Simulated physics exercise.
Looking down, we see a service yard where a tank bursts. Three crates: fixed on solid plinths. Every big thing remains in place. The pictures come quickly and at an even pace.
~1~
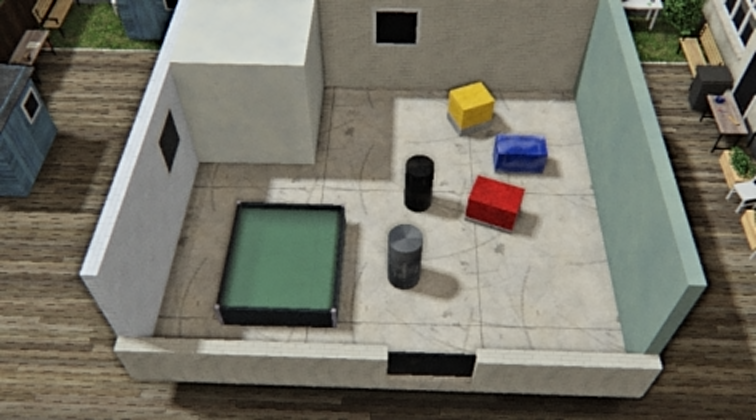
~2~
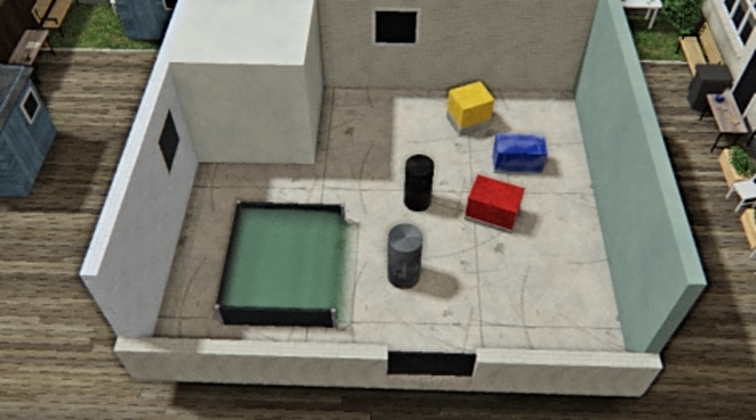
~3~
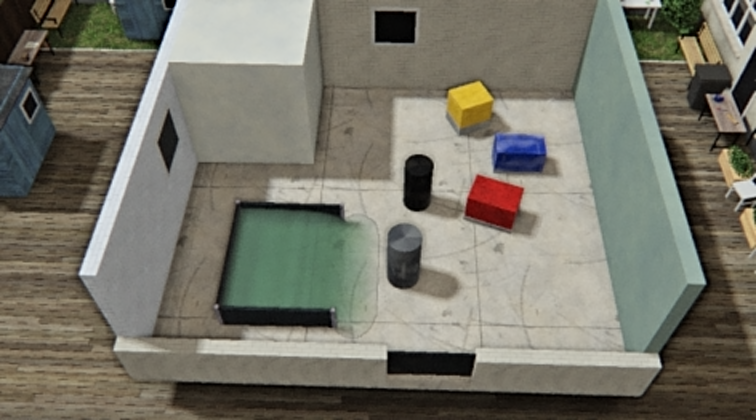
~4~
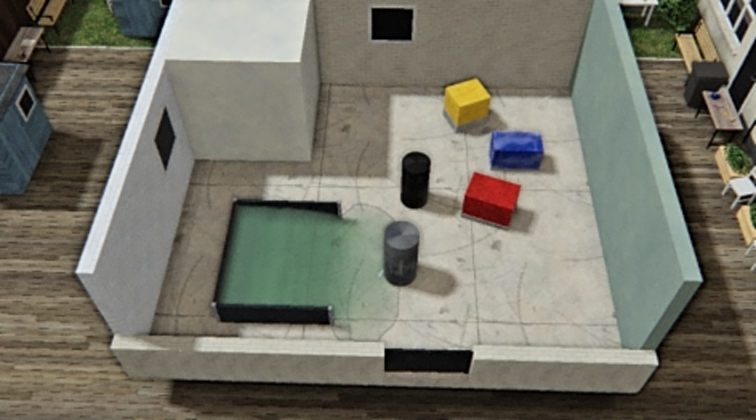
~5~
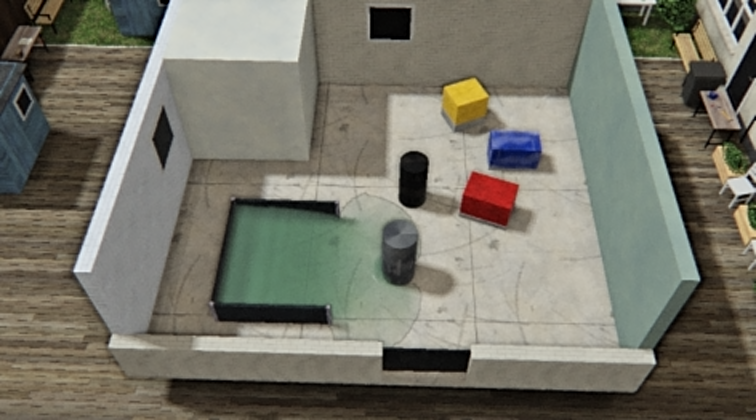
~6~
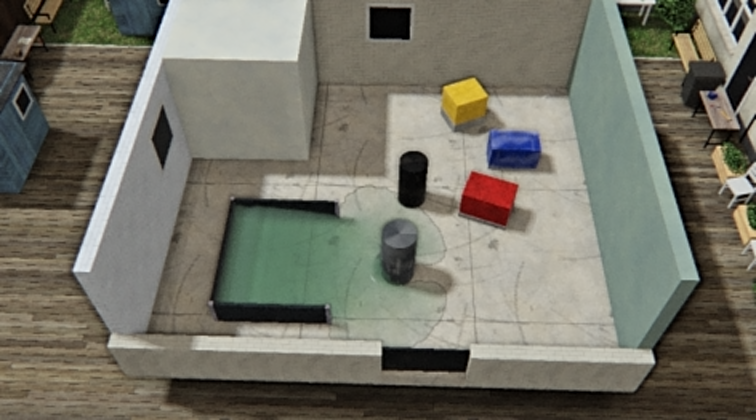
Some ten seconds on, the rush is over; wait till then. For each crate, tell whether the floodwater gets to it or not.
One by one: The red crate will be touched; the yellow crate will not be touched; the blue crate will be touched.
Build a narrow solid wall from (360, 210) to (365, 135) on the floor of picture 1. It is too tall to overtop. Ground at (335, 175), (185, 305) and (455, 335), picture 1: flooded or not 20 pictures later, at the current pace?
One after the other: Not flooded, dry, under water.
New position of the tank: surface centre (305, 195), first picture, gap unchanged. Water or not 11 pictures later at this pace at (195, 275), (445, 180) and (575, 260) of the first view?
In turn: No water, flooded, covered.
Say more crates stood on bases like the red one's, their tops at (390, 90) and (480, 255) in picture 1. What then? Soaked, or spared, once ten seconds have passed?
One after the other: Stays untouched, is flooded.
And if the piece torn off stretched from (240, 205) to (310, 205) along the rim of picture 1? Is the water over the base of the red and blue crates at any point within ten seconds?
As I see it, red stays clear and blue is doused.
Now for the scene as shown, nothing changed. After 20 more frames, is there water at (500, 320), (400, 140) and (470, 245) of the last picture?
First inundated, second inundated, third inundated.
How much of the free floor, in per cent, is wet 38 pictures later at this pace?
Estimate: Near 75 %.
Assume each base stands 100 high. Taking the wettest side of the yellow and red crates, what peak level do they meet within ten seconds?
Respectively 40 % and 160 %.
A moment on, water covers 25 % of the floor; the red crate water round its plinth, the yellow crate not reached, the blue crate not reached.
Next, water covers 40 % of the floor; the red crate water round its plinth, the yellow crate not reached, the blue crate water round its plinth.
Then, water covers 55 % of the floor; the red crate water round its plinth, the yellow crate water round its plinth, the blue crate water round its plinth.
Later, water covers 75 % of the floor; the red crate water round its plinth, the yellow crate water round its plinth, the blue crate water round its plinth.
In the end, water covers 90 % of the floor; the red crate was topped, the yellow crate stayed above the water, the blue crate was topped.
